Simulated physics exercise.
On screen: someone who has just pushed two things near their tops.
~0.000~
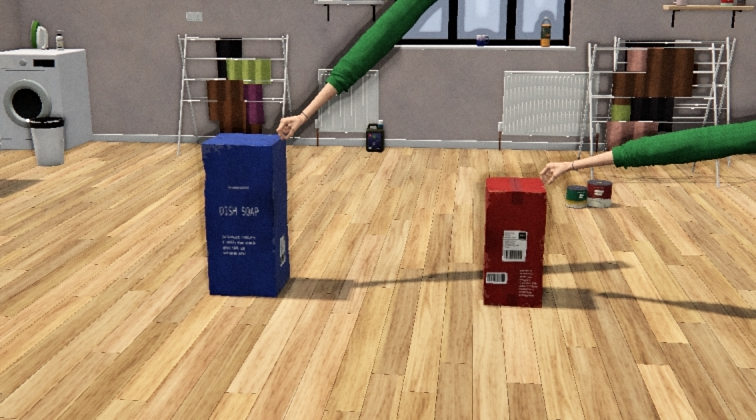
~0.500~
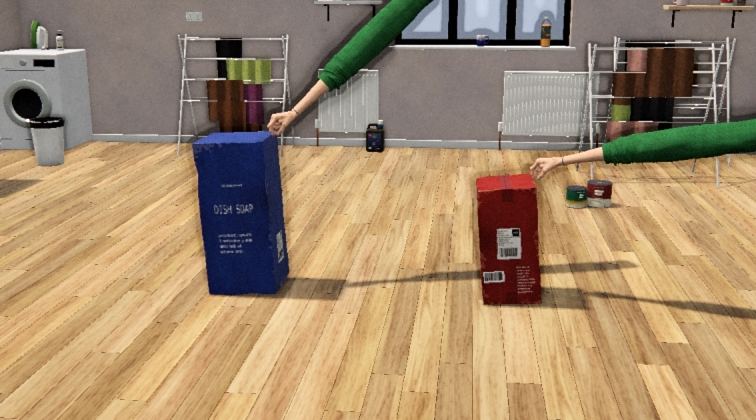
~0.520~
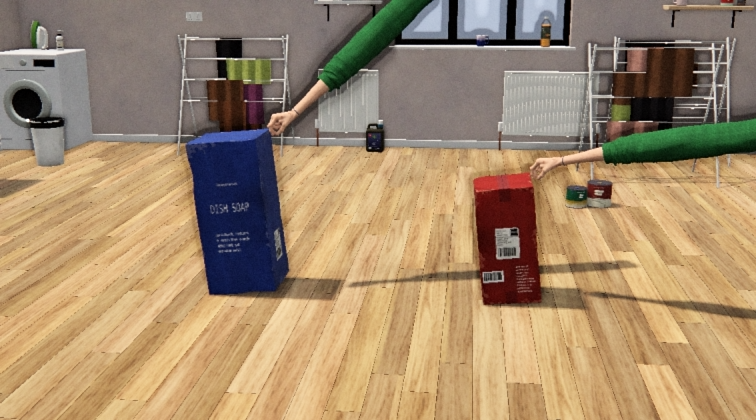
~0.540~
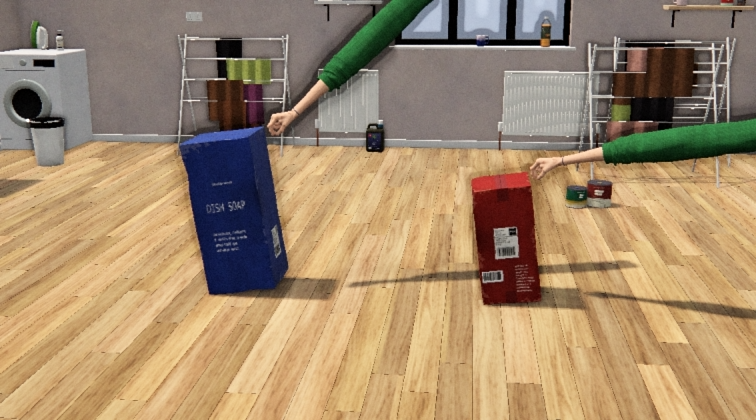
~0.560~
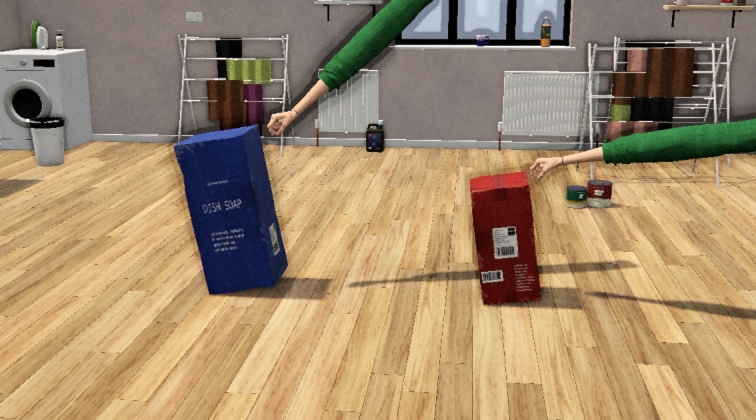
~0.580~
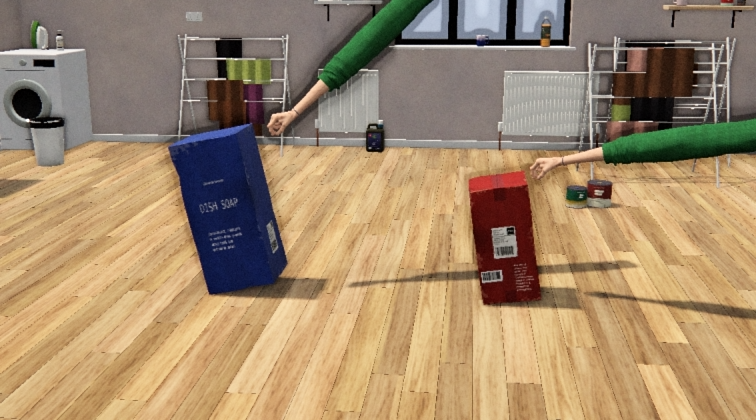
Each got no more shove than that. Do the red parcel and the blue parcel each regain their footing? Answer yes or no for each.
Red parcel: Yes; blue parcel: No.
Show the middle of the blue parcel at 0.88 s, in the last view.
Near (192, 209).
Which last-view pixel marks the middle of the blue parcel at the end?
The middle ends up near (143, 251).
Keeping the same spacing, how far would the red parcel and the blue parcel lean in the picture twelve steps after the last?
At that point the first is 4° off upright and the second 35°.
Around 0.88 s, red parcel upright near (515, 241); blue parcel 40° off upright near (192, 209).
Finally (1.8 s), the red parcel returns to its base, near (513, 241); the blue parcel goes down on its side, near (143, 251).
